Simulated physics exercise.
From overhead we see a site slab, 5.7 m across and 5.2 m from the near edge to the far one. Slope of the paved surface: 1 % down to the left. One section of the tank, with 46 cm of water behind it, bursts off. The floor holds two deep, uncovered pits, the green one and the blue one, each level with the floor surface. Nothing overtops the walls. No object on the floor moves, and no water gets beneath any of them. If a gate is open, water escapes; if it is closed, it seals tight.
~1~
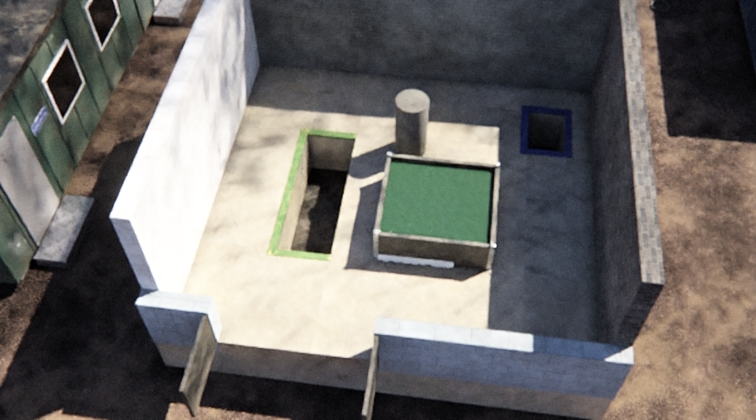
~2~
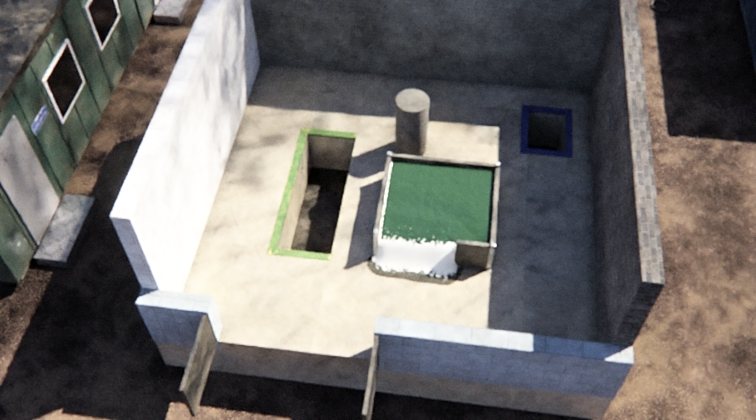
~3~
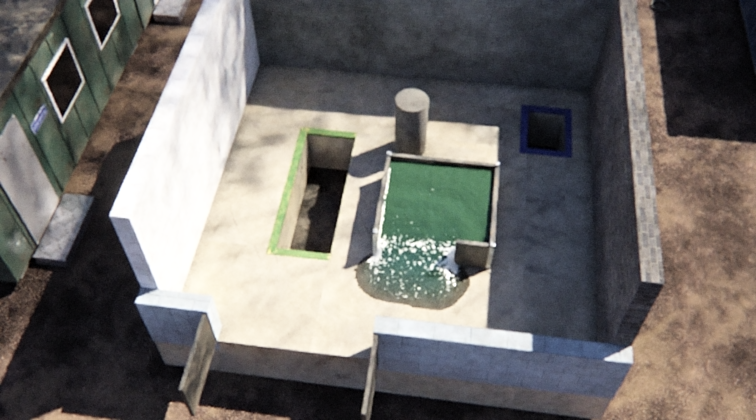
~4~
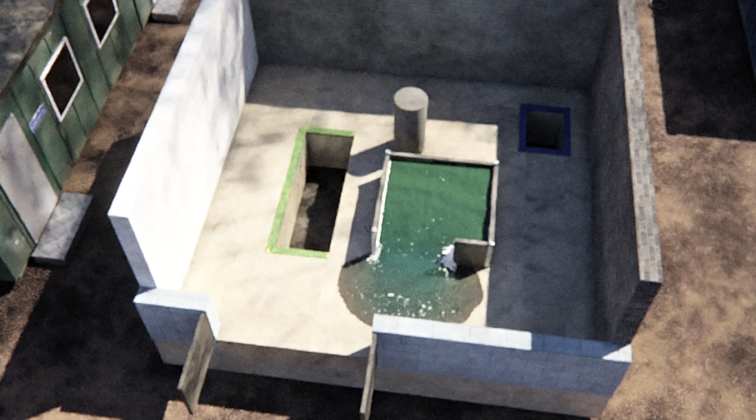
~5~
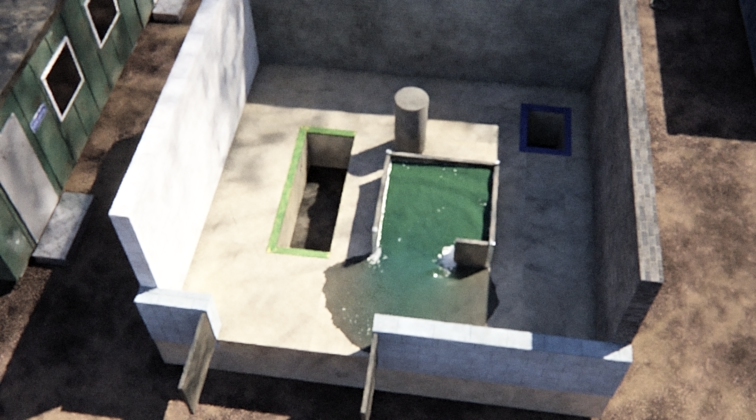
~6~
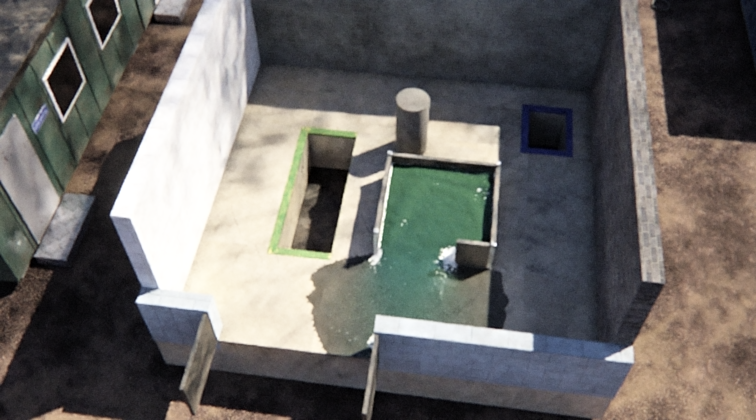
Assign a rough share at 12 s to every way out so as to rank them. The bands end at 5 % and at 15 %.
Shares: The gateway takes more than 15 %; the green pit takes under 5 %; the blue pit takes from 5 to 15 %.
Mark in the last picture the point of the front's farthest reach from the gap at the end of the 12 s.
I'd put it close to (260, 69).
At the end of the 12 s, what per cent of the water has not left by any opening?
Roughly 42 in a hundred.
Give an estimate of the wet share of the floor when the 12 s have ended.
I'd say around 60 %.
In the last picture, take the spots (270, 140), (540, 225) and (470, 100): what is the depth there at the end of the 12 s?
Around 1 cm, 2 cm and 2 cm.
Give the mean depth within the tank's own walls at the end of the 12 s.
Depth, averaged: Around 3 centimetres.
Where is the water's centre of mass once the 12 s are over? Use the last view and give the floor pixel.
Roughly (396, 206) in the last picture.
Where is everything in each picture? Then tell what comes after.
In the first frame, still water, 46 cm deep, in the tank at (438, 202).
In the second frame, the front is at (374, 267), 0.6 m from the gap at (417, 251); 0.3 m2 of floor is under water; 46 cm left at the back of the tank.
In the third frame, water pours out at (416, 252) and has run 0.8 m, to (442, 303); deepest outside 24 cm, 46 cm at the tank's back.
In the fourth frame, water pours out at (415, 251) and has run 1.2 m, to (425, 331); deepest outside 24 cm, 45 cm at the tank's back.
In the fifth frame, water pours out at (415, 251) and has run 1.6 m, to (364, 344); deepest outside 25 cm, 39 cm at the tank's back.
In the sixth frame, the front is at (341, 355), 1.9 m from the gap at (417, 252); 2.7 m2 of floor is under water; 40 cm left at the back of the tank.
A moment later water covers 15 % of the floor and is deepest (29 cm) near (399, 333); gone so far, the gateway 5 %, the green pit 0 %, the blue pit 0 %.
Soon after water covers 25 % of the floor and is deepest (22 cm) near (411, 347); gone so far, the gateway 16 %, the green pit 0 %, the blue pit 0 %.
Next water covers 35 % of the floor and is deepest (13 cm) near (577, 366); gone so far, the gateway 28 %, the green pit 0 %, the blue pit 0 %.
Later on water covers 55 % of the floor and is deepest (6 cm) near (398, 345); gone so far, the gateway 41 %, the green pit 0 %, the blue pit 5 %.
At the end water covers 60 % of the floor and is deepest (4 cm) near (255, 83); gone so far, the gateway 47 %, the green pit 2 %, the blue pit 10 %.
